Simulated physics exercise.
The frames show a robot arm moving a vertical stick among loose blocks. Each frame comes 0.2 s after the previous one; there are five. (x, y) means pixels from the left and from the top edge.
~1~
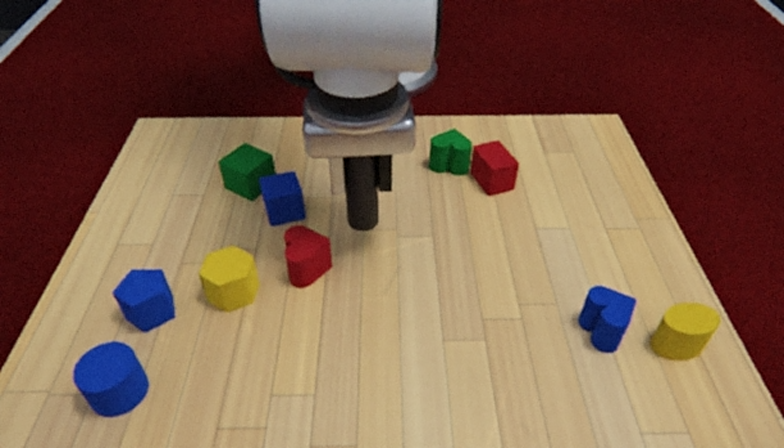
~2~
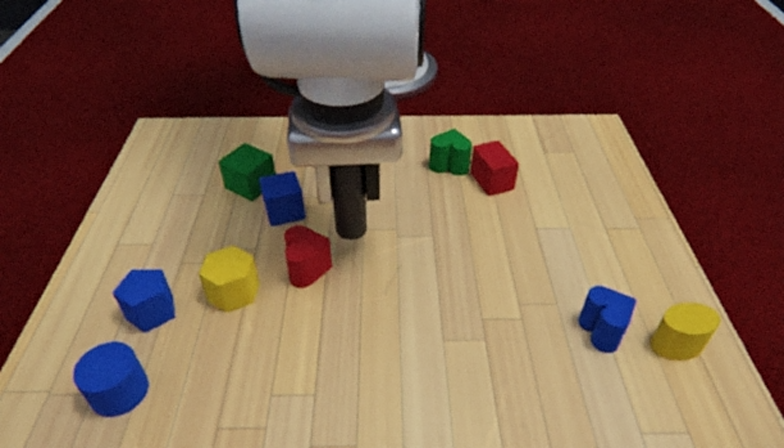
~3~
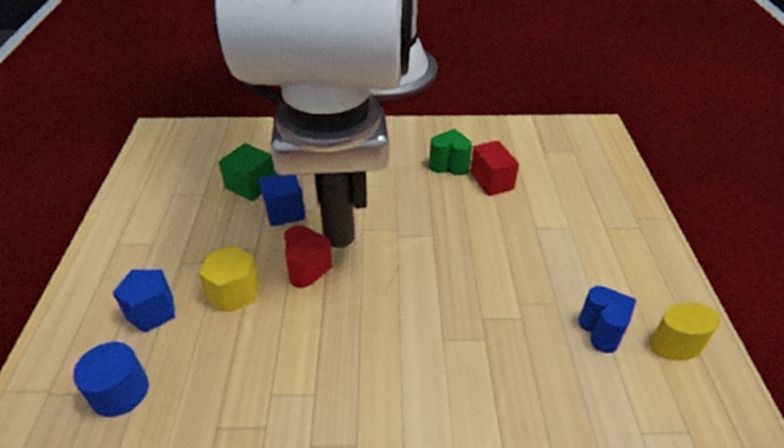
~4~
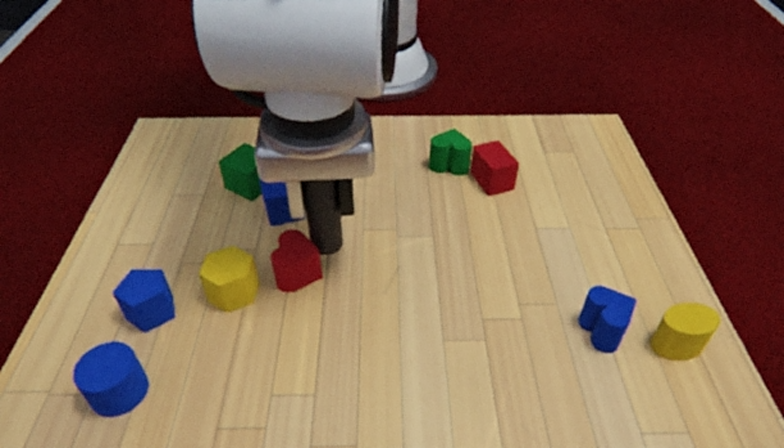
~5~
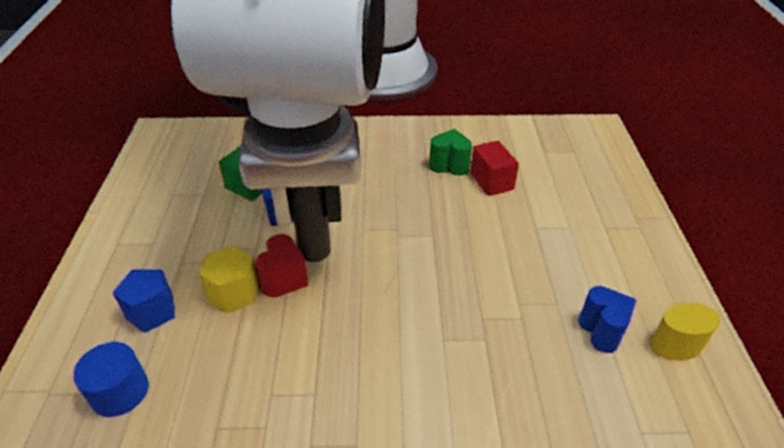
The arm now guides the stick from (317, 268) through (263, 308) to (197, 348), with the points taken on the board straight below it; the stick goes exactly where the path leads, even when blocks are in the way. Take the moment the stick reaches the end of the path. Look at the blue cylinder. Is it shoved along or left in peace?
That block stands still.
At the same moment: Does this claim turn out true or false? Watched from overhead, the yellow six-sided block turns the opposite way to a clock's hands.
The statement is false.
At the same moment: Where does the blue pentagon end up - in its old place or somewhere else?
The blue pentagon changes place.
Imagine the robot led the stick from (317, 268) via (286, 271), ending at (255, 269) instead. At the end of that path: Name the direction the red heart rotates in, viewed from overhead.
It is turned anticlockwise.
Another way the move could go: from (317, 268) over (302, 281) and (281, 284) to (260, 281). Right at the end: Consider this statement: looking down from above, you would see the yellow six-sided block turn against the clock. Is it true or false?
That statement is not accurate.
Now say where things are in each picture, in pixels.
Tip of the stick (363, 221), middles of tops, blue cylinder (104, 366), blue pentagon (140, 285), yellow six-sided block (226, 265), red heart (303, 242), in the first frame.
Stick (351, 229), nothing pushed, in the second frame.
Stick (339, 237), nothing pushed, in the third frame.
Stick (327, 244), red heart (293, 247), in the fourth frame.
Stick (315, 251), blue cylinder (104, 366), blue pentagon (140, 285), yellow six-sided block (226, 265), red heart (279, 252), in the fifth frame.
The first path, step by step. One third of the way, stick (278, 277); yellow six-sided block (191, 272), turned 35° clockwise; red heart (239, 276), turned 15° clockwise.
Two thirds of the way, stick (237, 304); blue pentagon (118, 282); yellow six-sided block (170, 274), turned 55° clockwise; red heart (194, 298), turned 35° clockwise.
At the end, stick (190, 331); blue cylinder unmoved; blue pentagon (108, 281); yellow six-sided block (160, 274), turned 85° clockwise; red heart (152, 309), turned 70° clockwise.
